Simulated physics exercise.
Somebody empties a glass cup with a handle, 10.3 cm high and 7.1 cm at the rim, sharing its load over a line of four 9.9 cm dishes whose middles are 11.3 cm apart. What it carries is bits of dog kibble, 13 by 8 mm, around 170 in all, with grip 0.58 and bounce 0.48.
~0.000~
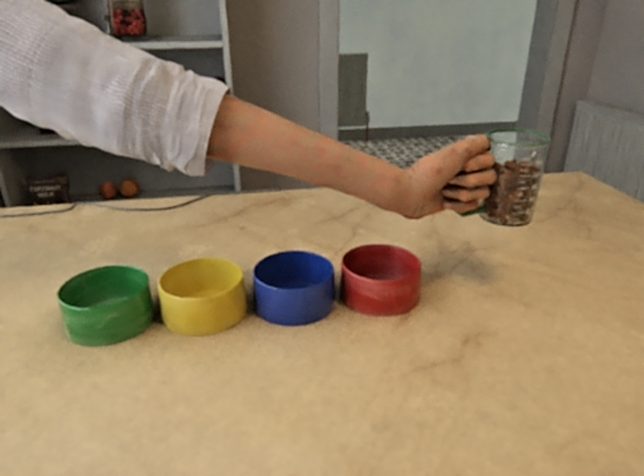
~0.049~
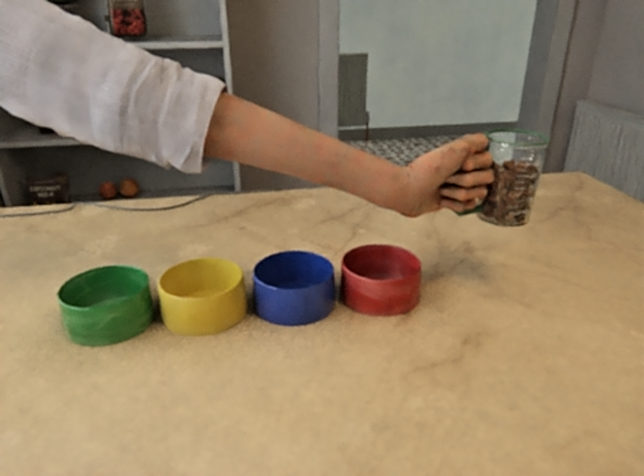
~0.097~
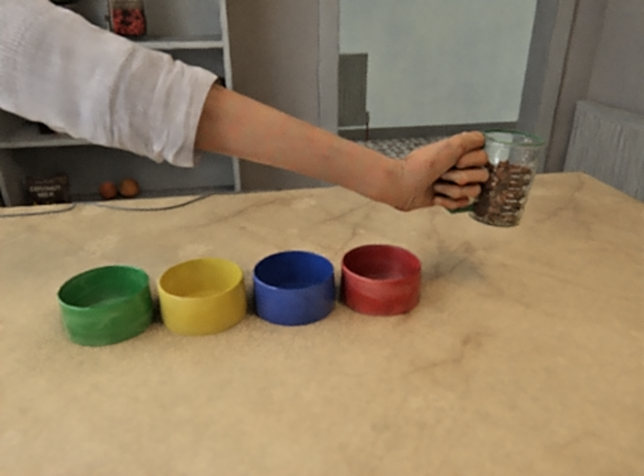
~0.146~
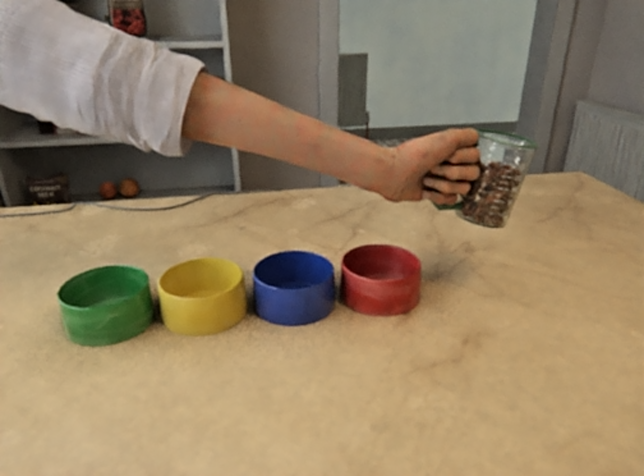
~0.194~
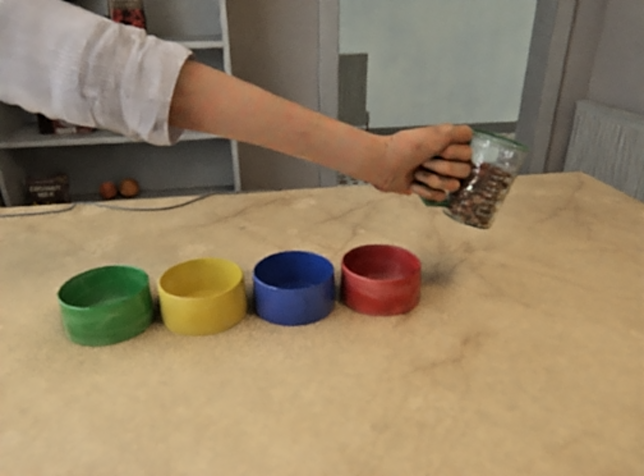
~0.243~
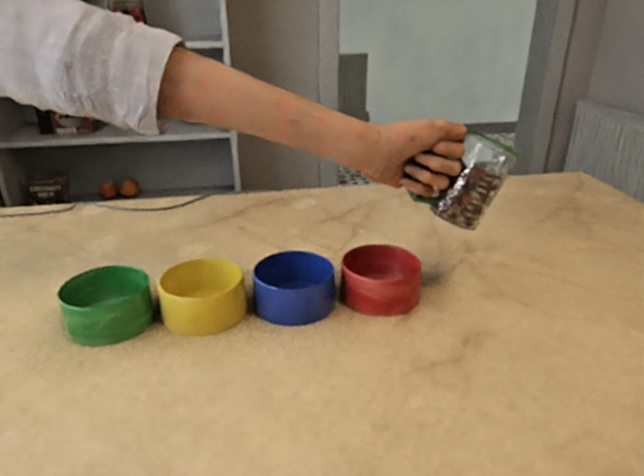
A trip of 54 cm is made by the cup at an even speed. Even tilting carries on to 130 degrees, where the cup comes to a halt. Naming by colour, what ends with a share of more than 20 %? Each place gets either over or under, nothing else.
Here is the list: Red under, blue over, green under, yellow under, counter under.
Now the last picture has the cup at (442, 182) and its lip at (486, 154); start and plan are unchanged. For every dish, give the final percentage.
Kept per dish: Red = 0, blue = 0, green = 80, yellow = 20.
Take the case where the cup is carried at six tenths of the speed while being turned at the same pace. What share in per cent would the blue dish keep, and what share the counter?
Then the blue dish gets 0 and the counter 10.
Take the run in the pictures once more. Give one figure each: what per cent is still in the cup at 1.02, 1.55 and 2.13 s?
90, 0, 0.
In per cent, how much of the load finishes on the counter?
Some 10 in a hundred.
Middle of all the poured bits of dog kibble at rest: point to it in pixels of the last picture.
Once everything settles, the centre is around (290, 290).
Then, at 1.02 s, tilt 116 degrees; cup holds 90 %, red 5 %.
Then, at 1.55 s, tilt 130 degrees; cup holds 0 %, red 5 %, blue 85 %.
After 2.13 s, tilt 130 degrees; cup holds 0 %, red 5 %, blue 85 %.
At rest (2.4 s), red 5 %, blue 85 %, green 0 %, yellow 0 %, counter 10 %.
